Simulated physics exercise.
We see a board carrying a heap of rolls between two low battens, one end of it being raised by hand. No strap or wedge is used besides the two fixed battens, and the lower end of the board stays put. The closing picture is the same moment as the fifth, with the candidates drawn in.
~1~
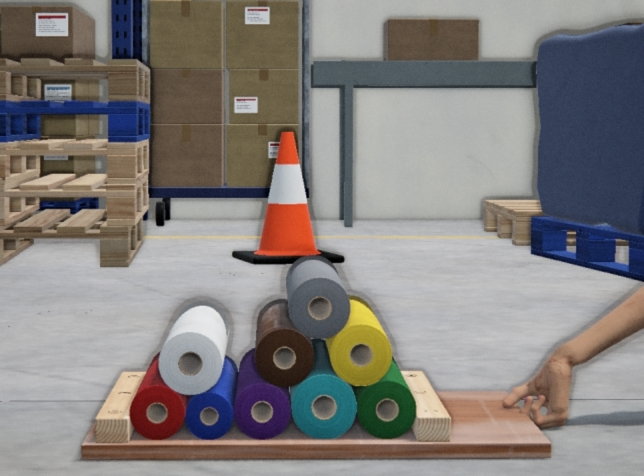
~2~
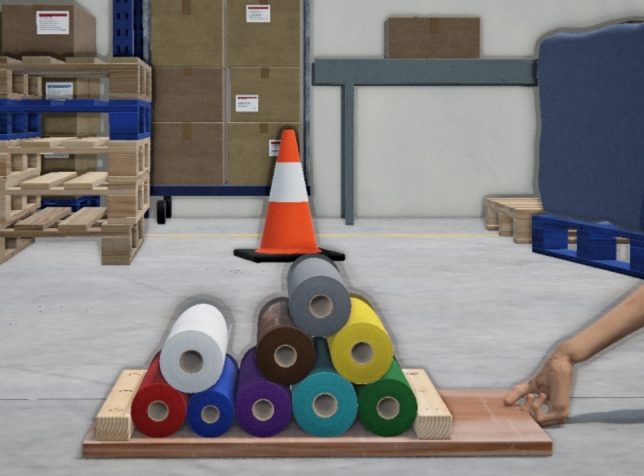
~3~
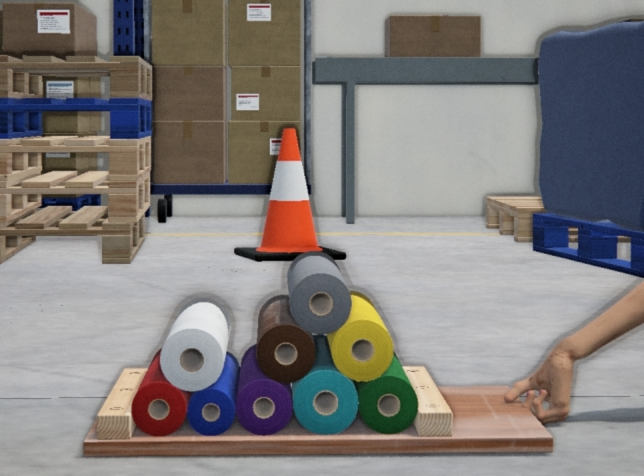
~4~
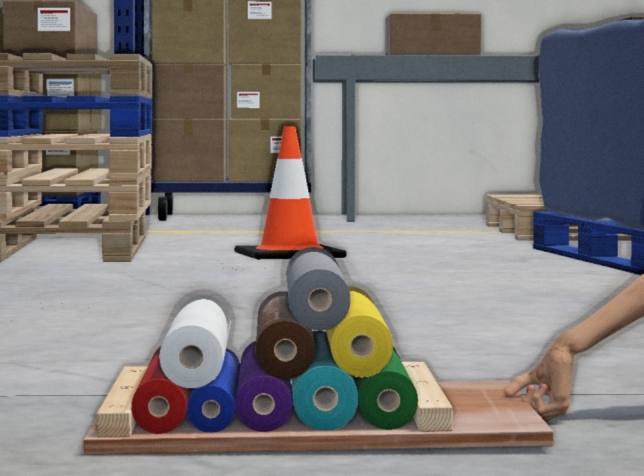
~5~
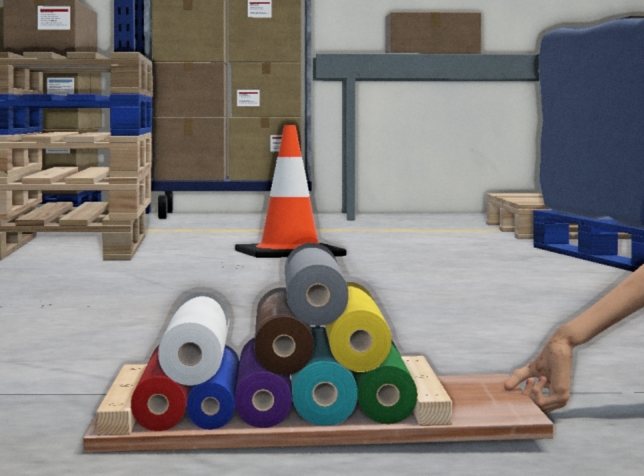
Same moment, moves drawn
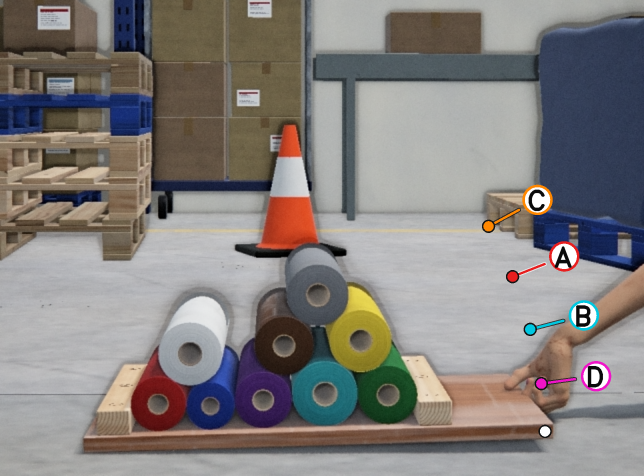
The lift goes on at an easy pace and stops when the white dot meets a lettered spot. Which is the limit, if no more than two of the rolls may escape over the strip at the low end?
B is the limit.
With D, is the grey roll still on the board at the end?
Yes, with D.
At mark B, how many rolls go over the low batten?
At B the number is none.
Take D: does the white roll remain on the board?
The white roll: Yes.
On the copy, A at (513, 277); B at (530, 329); C at (489, 226); D at (541, 384); the white dot at (545, 432).
On B. First, board at 12°.
Then, board at 15°.
Finally, board at 15°, none over the low batten.
By contrast, A three over the low batten (white, brown, grey); C three over the low batten (white, brown, grey); D none over the low batten.
